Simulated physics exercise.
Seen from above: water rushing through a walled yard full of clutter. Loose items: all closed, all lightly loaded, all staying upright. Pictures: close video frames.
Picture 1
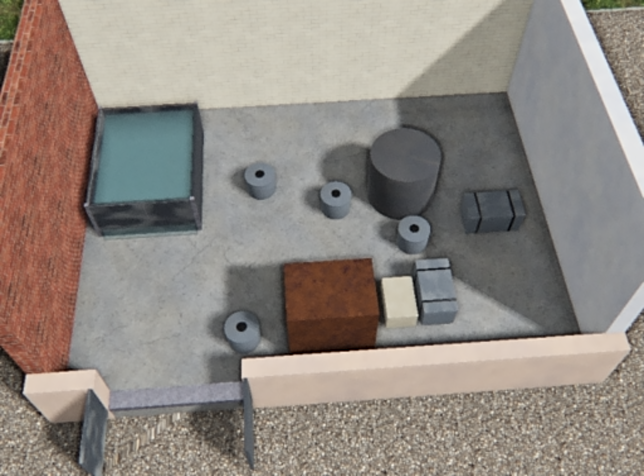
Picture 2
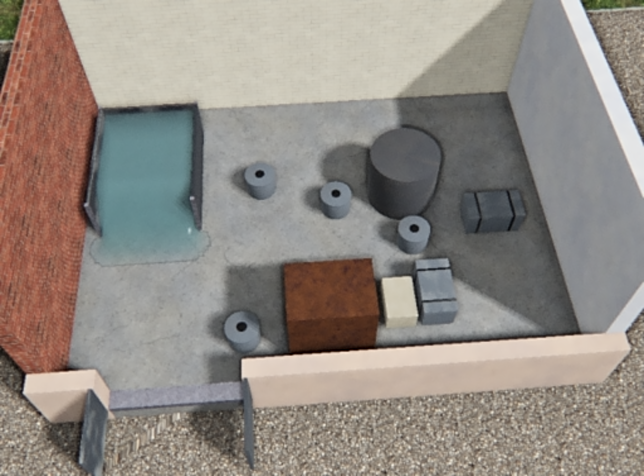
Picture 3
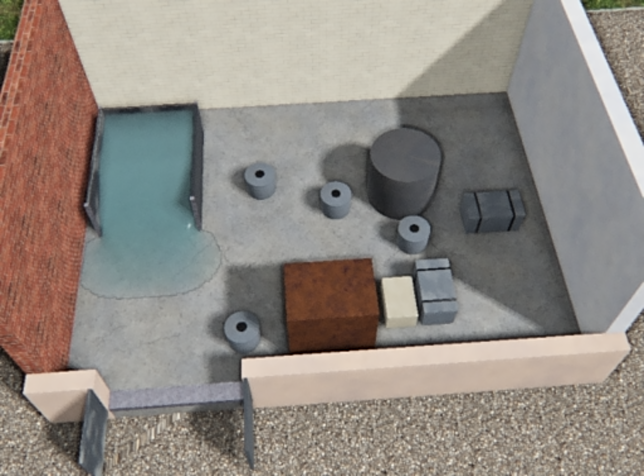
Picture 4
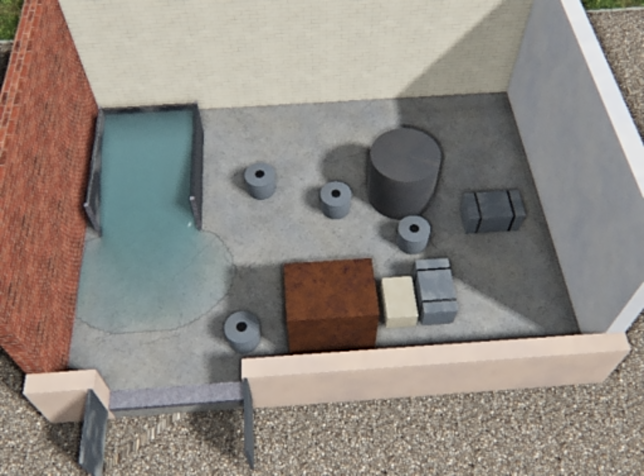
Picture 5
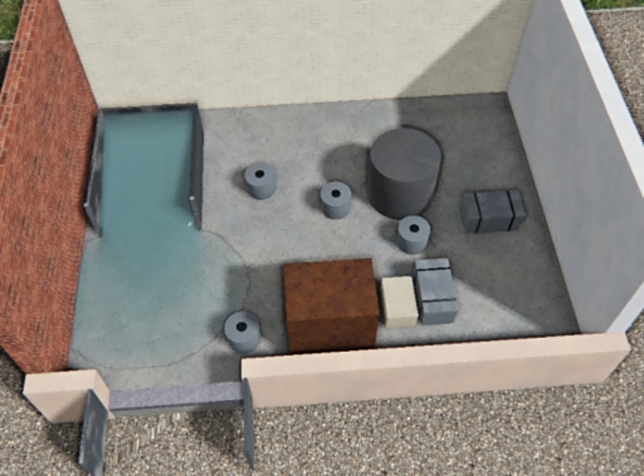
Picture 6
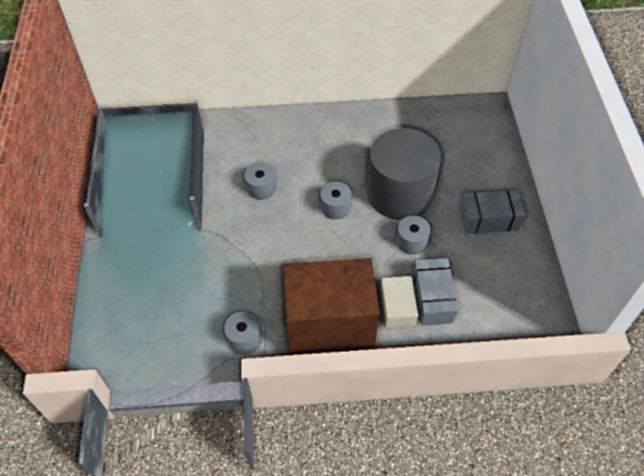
Walled yard from above, water pouring from an open-fronted tank and spreading across the concrete around a small drum, the clutter staying still.
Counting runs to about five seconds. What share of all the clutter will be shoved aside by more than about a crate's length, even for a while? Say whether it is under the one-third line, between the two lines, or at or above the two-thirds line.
I expect the share pushed well aside to be below one third.
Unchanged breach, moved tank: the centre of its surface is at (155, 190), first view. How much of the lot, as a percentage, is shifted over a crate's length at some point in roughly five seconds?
I'd put it at around 10 per cent.
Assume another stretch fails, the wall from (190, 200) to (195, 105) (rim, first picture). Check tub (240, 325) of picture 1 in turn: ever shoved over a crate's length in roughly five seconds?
Lab note - this item: Full stretch not covered.
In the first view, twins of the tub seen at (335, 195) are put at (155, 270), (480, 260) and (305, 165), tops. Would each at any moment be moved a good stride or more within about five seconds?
One by one: Knocked well away; hardly budges; hardly budges.
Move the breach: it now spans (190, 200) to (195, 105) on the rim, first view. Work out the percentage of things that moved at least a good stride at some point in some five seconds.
90 % or thereabouts.
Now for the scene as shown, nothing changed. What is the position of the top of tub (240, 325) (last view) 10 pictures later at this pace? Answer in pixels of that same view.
Estimated position: Roughly (271, 346).
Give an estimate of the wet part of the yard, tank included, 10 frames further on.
Reading: About 30 %.
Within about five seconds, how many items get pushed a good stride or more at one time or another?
It comes out at 1.
A moment on, 0 of 7 are well off their spots; 0 afloat.
Next, 1 of 7 are well off their spots; 1 afloat.
Later, 1 of 7 are well off their spots; 1 afloat.
In the end, 1 of 7 are well off their spots, and 1 have been at some point; 1 afloat.
